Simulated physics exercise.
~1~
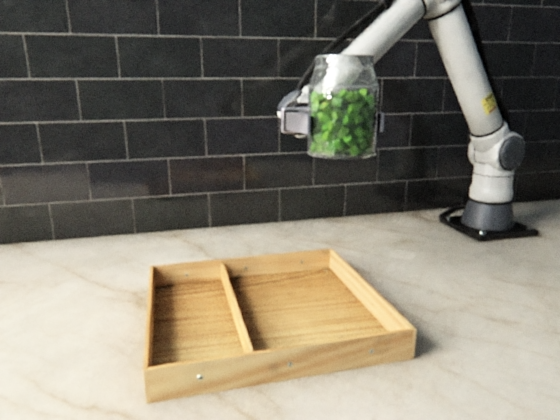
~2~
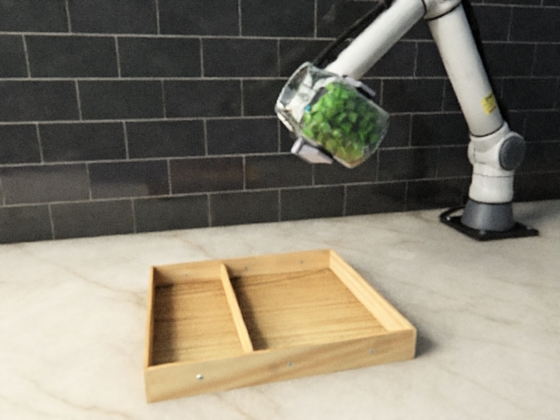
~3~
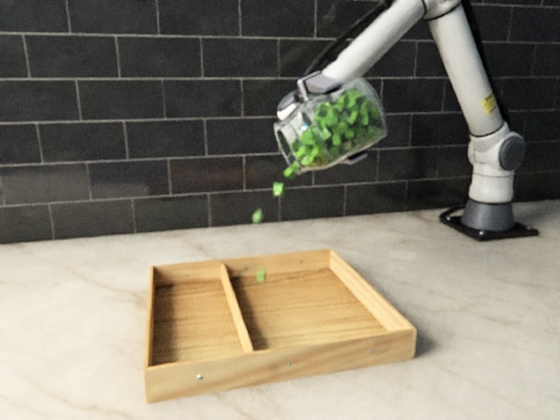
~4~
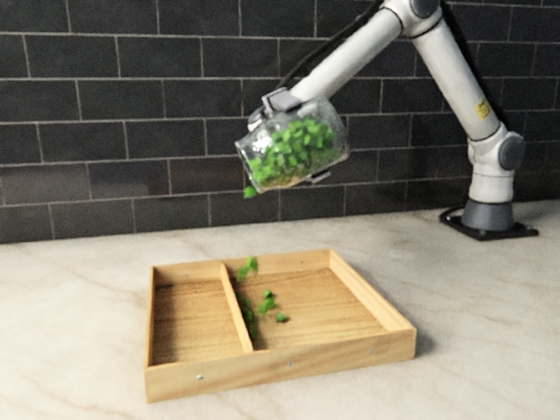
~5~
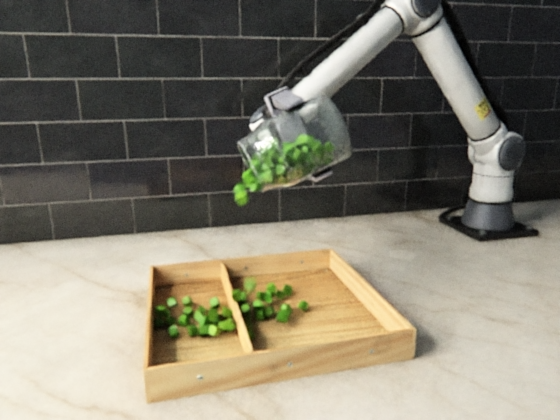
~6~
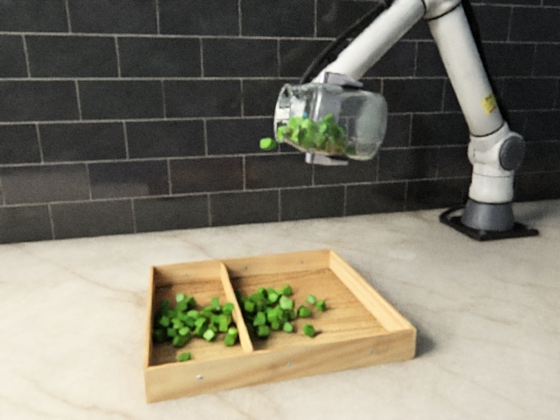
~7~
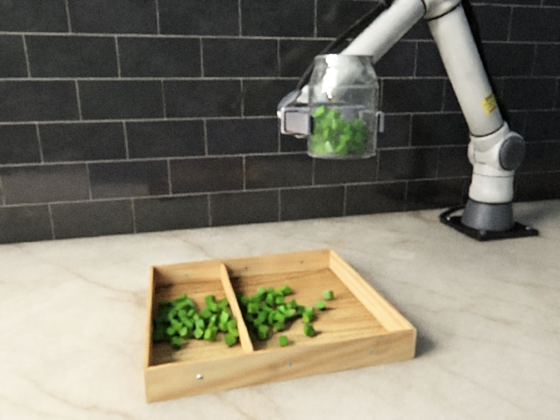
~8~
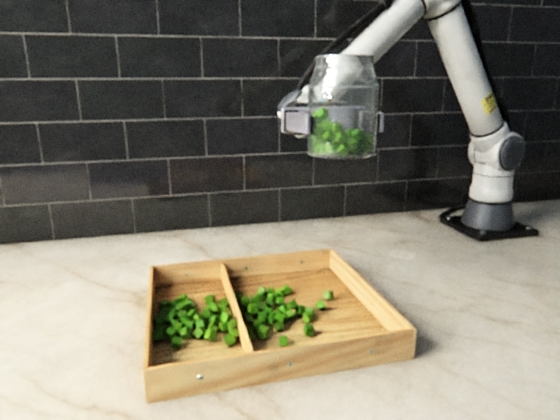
A robot arm tipped a clear jar of green vegetable dice over a divided wooden tray, spilling pieces into both sections, then swung the jar upright again with some still inside, leaving a small heap on each side of the divider.
